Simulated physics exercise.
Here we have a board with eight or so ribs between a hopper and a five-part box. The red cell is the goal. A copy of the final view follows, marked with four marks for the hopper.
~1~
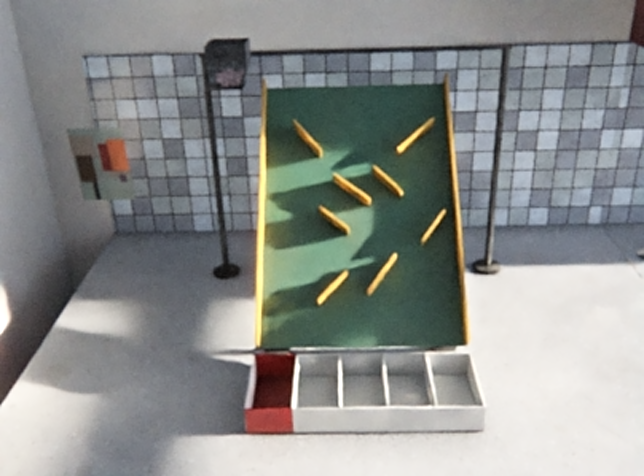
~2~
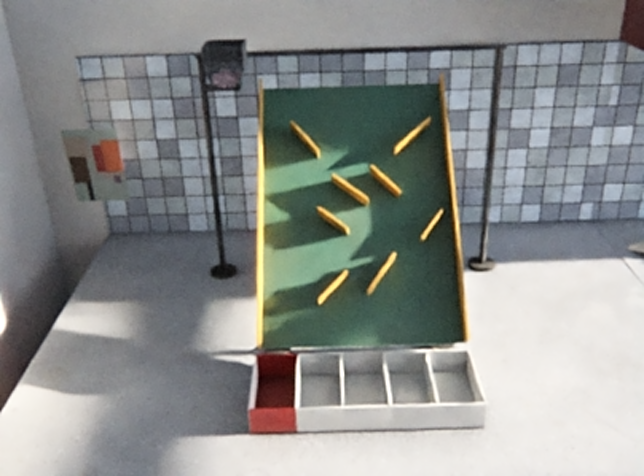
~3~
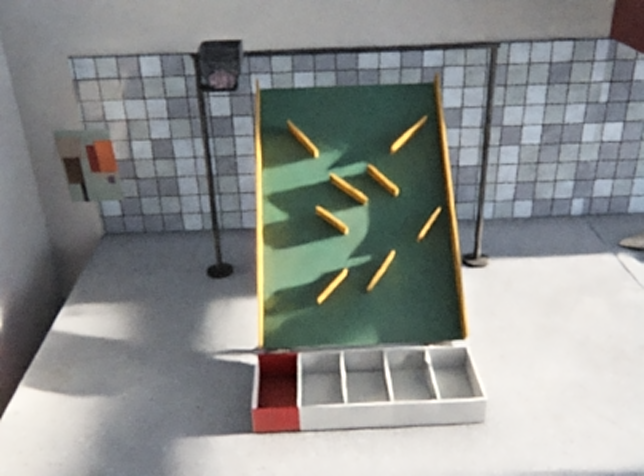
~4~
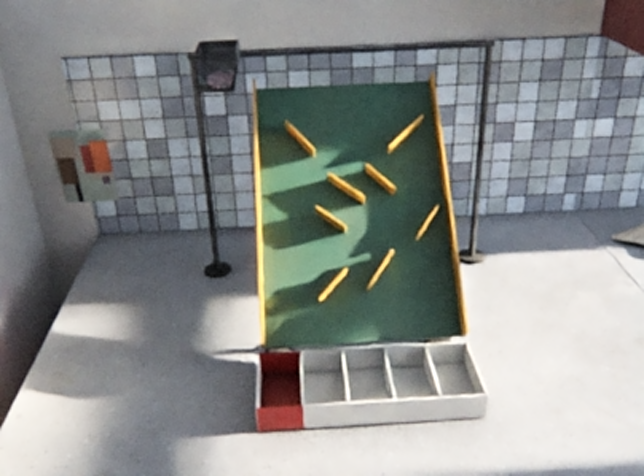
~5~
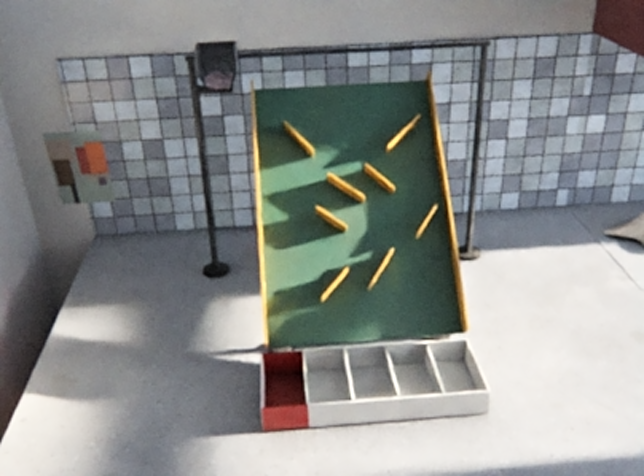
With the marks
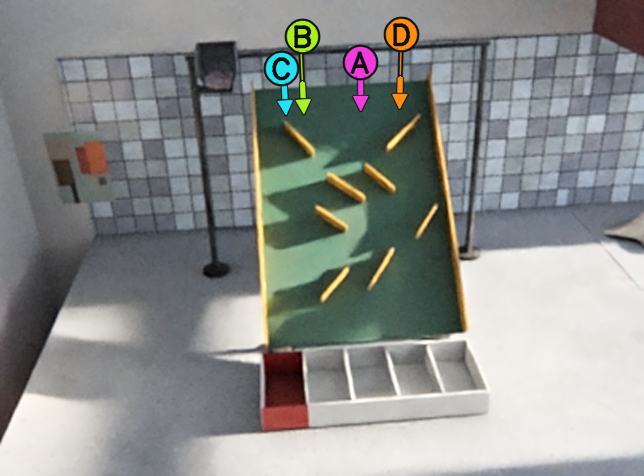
In a room with a tiled wall, a green sloping board with yellow ribs stands between a dark hopper and a five-part box with a red left cell; only the viewpoint shifts slightly, and nothing else visibly moves.
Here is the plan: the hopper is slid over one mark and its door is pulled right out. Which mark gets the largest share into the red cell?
Take C.
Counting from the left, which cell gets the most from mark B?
The fifth.
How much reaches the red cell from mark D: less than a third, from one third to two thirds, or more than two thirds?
It is less than a third.
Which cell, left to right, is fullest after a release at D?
The fourth.
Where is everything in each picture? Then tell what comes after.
Hopper at (231, 75), sugar pearls, door shut, in the first picture.
Ribs (291, 120) to (319, 151), (396, 148) to (430, 117), (332, 174) to (368, 199), in the second picture.
Ribs (369, 165) to (397, 190), (317, 207) to (347, 228), (420, 236) to (440, 207), in the third picture.
Ribs (320, 299) to (346, 268), (369, 287) to (393, 250), in the fourth picture.
Red cell at (286, 416), number 1 of 5 from the left, in the fifth picture.
On the marked copy, mark A meets the board at (360, 105); mark B meets the board at (303, 108); mark C meets the board at (285, 109); mark D meets the board at (399, 103).
With A, none in the red cell, most in other cells, a small part outside the box.
With B, a small part in the red cell, about two thirds in other cells, about a quarter outside the box.
With C, about a third in the red cell, about half in other cells, about a quarter outside the box.
With D, none in the red cell, most in other cells, about a quarter outside the box.
